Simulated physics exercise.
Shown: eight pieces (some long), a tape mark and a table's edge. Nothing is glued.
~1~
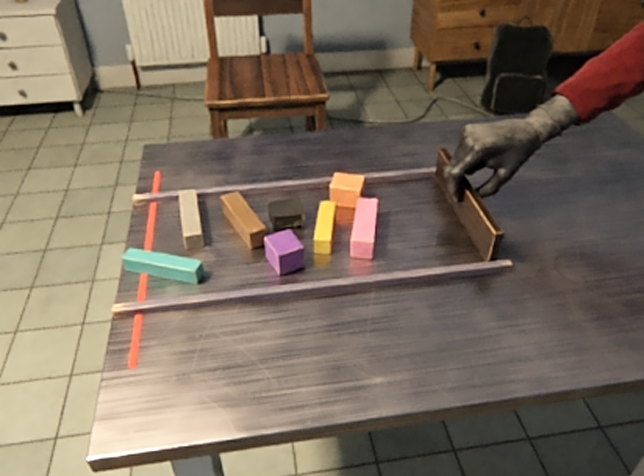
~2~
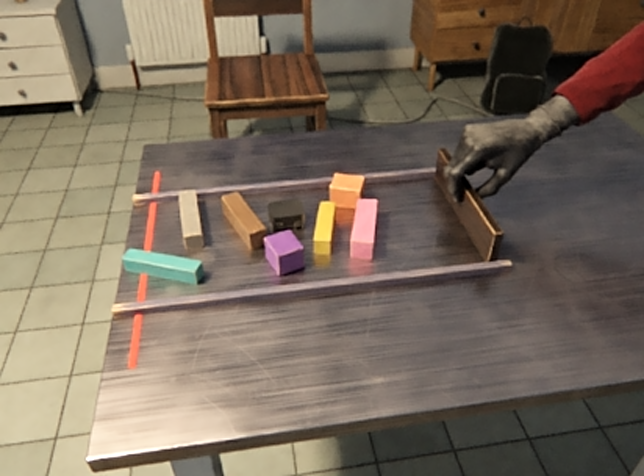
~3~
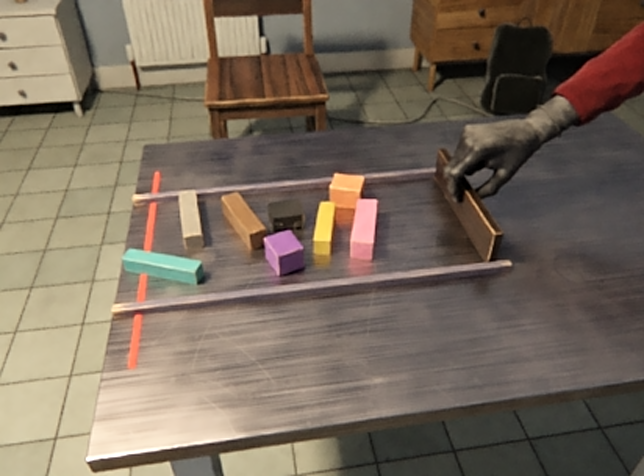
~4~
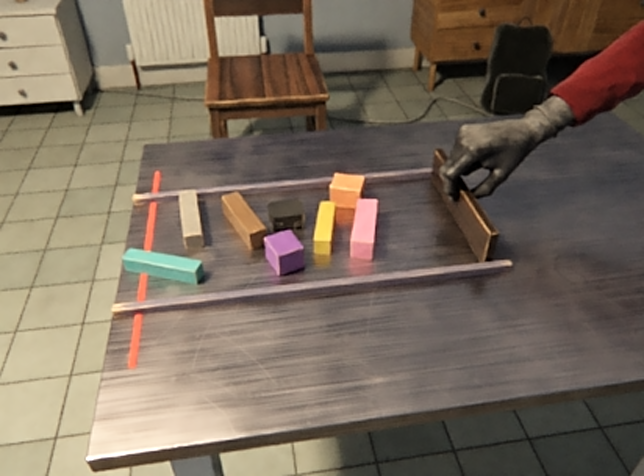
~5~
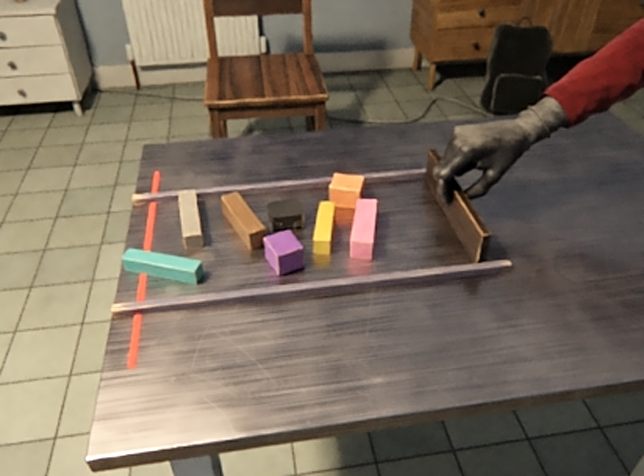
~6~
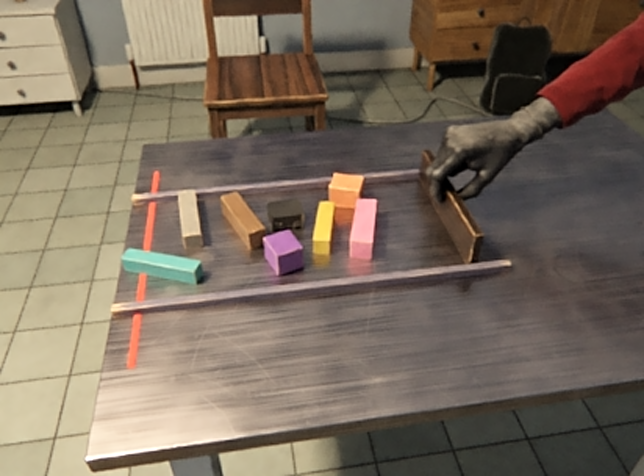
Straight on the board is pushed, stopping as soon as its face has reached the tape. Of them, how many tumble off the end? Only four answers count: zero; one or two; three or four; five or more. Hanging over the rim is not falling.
Lost: Five or more.
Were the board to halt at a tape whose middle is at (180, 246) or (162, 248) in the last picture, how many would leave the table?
On the floor, 3 then 4.
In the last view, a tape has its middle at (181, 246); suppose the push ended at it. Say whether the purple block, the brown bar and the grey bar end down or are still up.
Starting with the purple block, it keeps its place, then the brown bar ends up falling, then the grey bar ends up falling.
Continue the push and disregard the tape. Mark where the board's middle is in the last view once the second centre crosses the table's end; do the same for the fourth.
(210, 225) and (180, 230).
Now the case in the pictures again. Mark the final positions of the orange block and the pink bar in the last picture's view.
Near (131, 214) and (132, 252).
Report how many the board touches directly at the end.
Well, it touches 2.
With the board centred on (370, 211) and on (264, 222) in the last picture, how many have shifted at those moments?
The number moved is 2 and then 7.
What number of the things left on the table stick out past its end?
My count gives 1.
Soon after, none off yet; turquoise bar at rest near (162, 266); grey bar at rest near (190, 218); brown bar at rest near (243, 220).
After that, none off yet; turquoise bar at rest near (162, 266); grey bar displaced a little near (176, 219); brown bar displaced about its own width near (193, 225).
And then, one off so far; turquoise bar tilting a little near (108, 277); grey bar on its way down near (108, 291); brown bar tilting a little near (113, 231).
In the end, the number that fall off is five or more; gone, yellow bar, black case, purple block, brown bar, grey bar and turquoise bar.
